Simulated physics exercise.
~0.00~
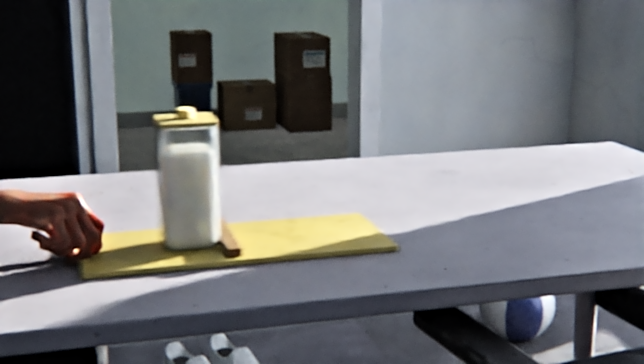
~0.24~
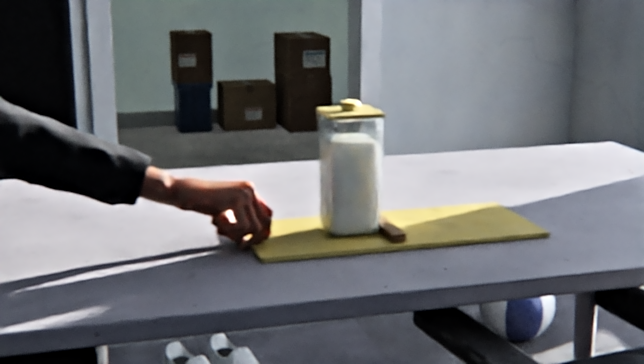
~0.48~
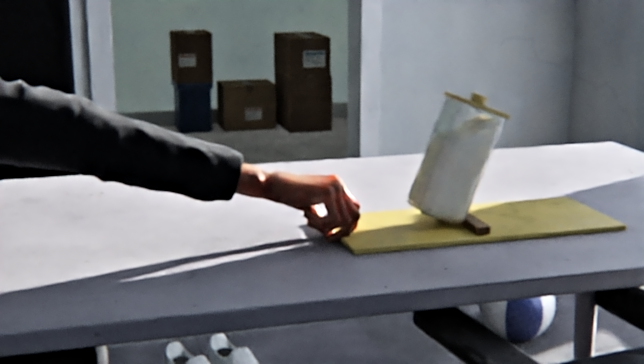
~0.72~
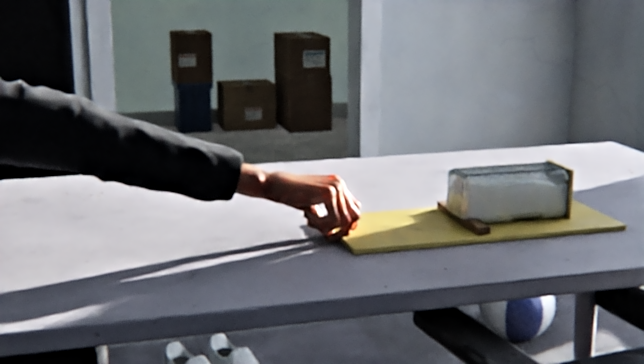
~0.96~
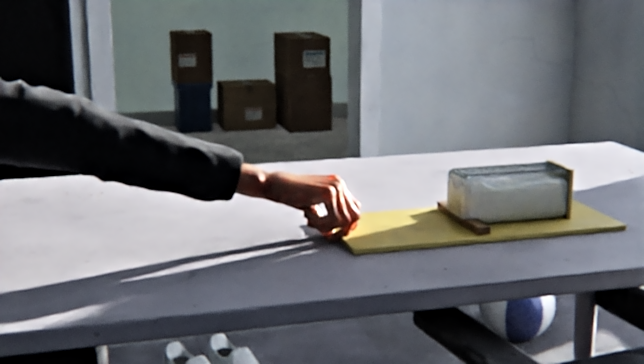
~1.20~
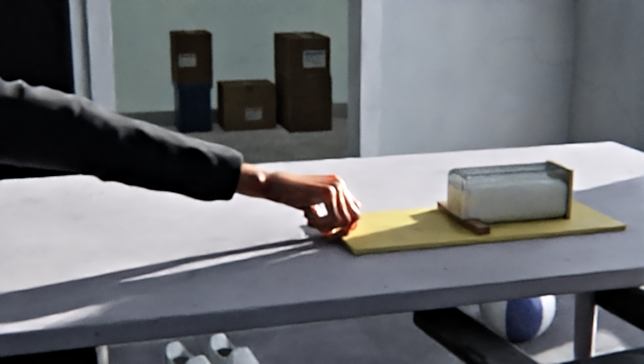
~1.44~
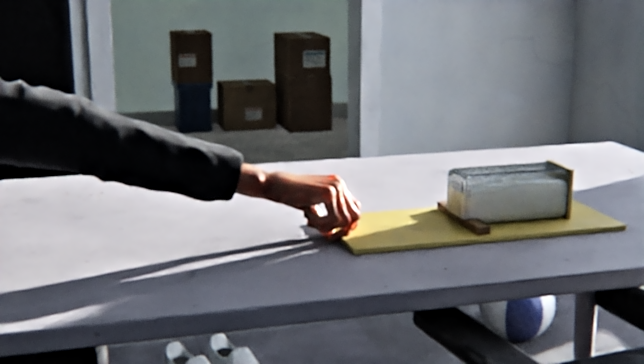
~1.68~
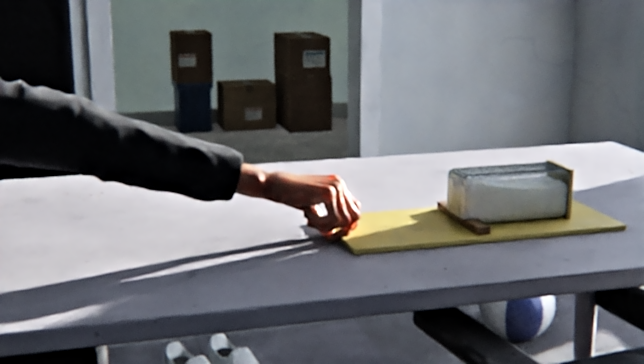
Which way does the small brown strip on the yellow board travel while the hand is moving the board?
The brown strip travels to the right along with the board.
